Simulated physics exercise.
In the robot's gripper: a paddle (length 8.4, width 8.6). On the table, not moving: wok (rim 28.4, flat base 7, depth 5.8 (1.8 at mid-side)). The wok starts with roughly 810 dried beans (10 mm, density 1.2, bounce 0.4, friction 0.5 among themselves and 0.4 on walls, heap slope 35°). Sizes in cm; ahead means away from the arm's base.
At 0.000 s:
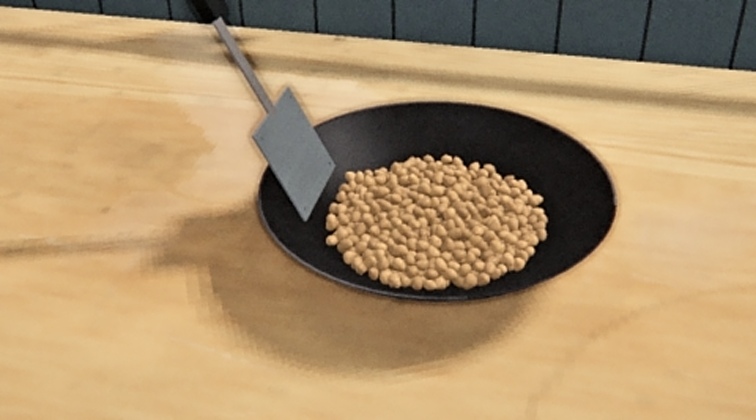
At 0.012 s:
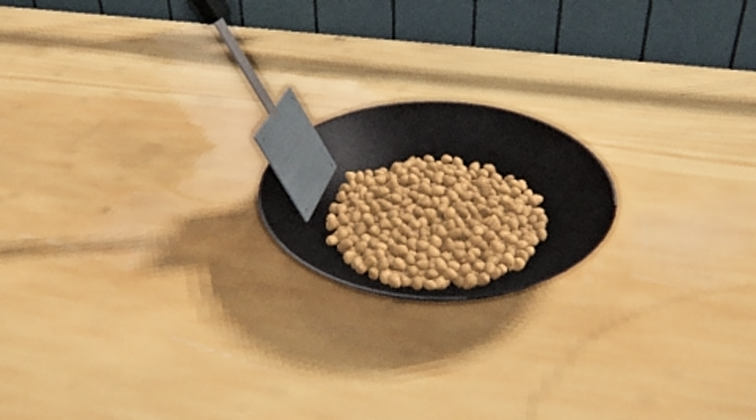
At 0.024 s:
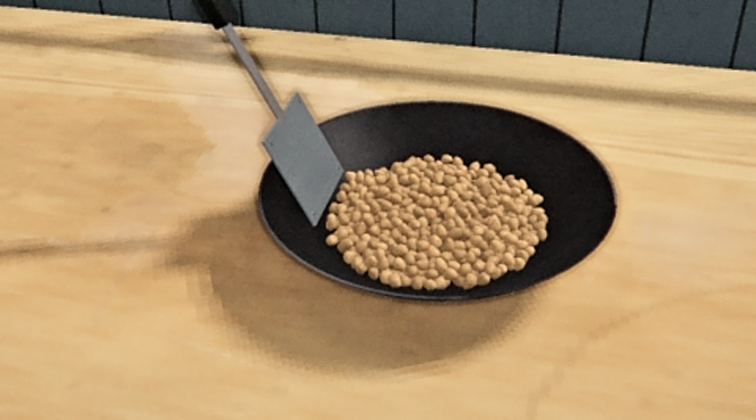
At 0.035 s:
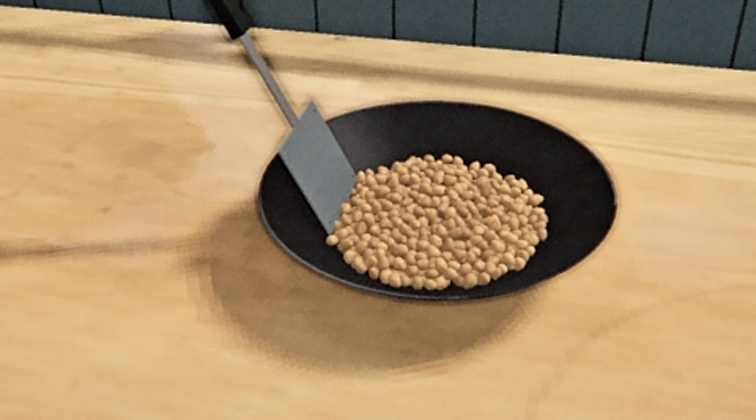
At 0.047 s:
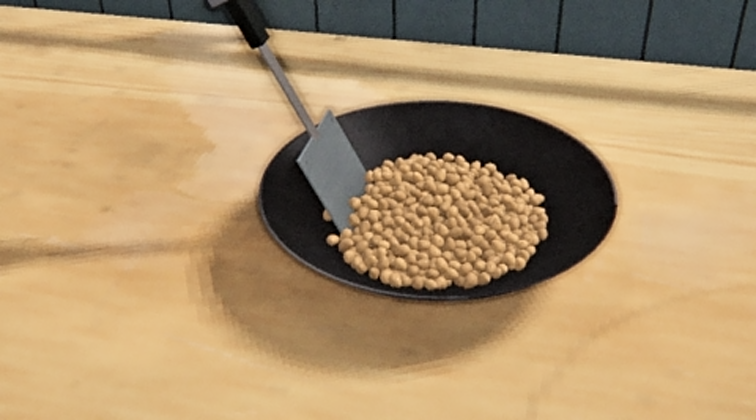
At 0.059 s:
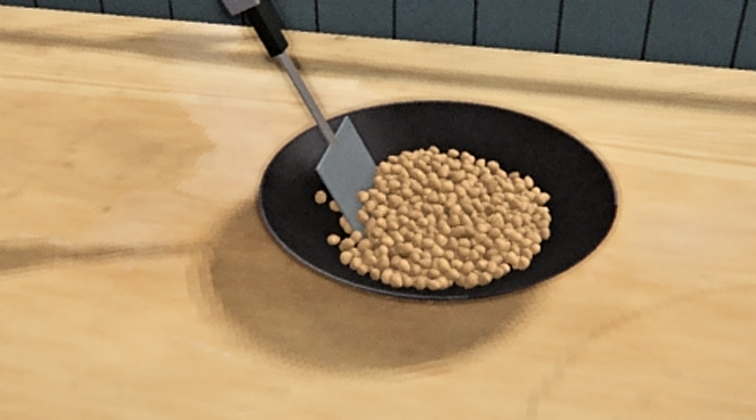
A metal spatula slides rightward into a pile of beans in a still black wok.
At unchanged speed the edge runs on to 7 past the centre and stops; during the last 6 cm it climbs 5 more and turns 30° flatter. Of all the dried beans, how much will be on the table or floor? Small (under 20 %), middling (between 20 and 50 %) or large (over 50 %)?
On the table or floor the share is middling, between 20 and 50 %.
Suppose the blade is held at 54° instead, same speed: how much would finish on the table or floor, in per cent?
It would be near 35 per cent.
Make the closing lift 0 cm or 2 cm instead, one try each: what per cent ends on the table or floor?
About 30 and 35 per cent.
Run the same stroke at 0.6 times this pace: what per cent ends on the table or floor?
Some 20 per cent.
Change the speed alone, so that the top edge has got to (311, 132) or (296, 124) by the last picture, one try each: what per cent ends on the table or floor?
About 25 and 5 per cent.
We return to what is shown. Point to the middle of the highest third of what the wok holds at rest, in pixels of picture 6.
At about (546, 217).
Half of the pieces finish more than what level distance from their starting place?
Some 8 cm.
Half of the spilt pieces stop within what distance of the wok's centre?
Some 36 cm.
By 0.09 s, sloping 63°, highest piece 8 above the table; 807 in the wok.
By 0.12 s, sloping 55°, highest piece 11 above the table; 807 in the wok.
By 0.33 s, sloping 33°, highest piece 15 above the table; 503 in the wok, 140 on the table or floor, 164 on the blade or in flight.
By 1.38 s, sloping 33°, highest piece 7 above the table; 502 in the wok, 305 on the table or floor.
Final count, 502 in the wok, 305 on the table or floor. That is 38 % on the table or floor.
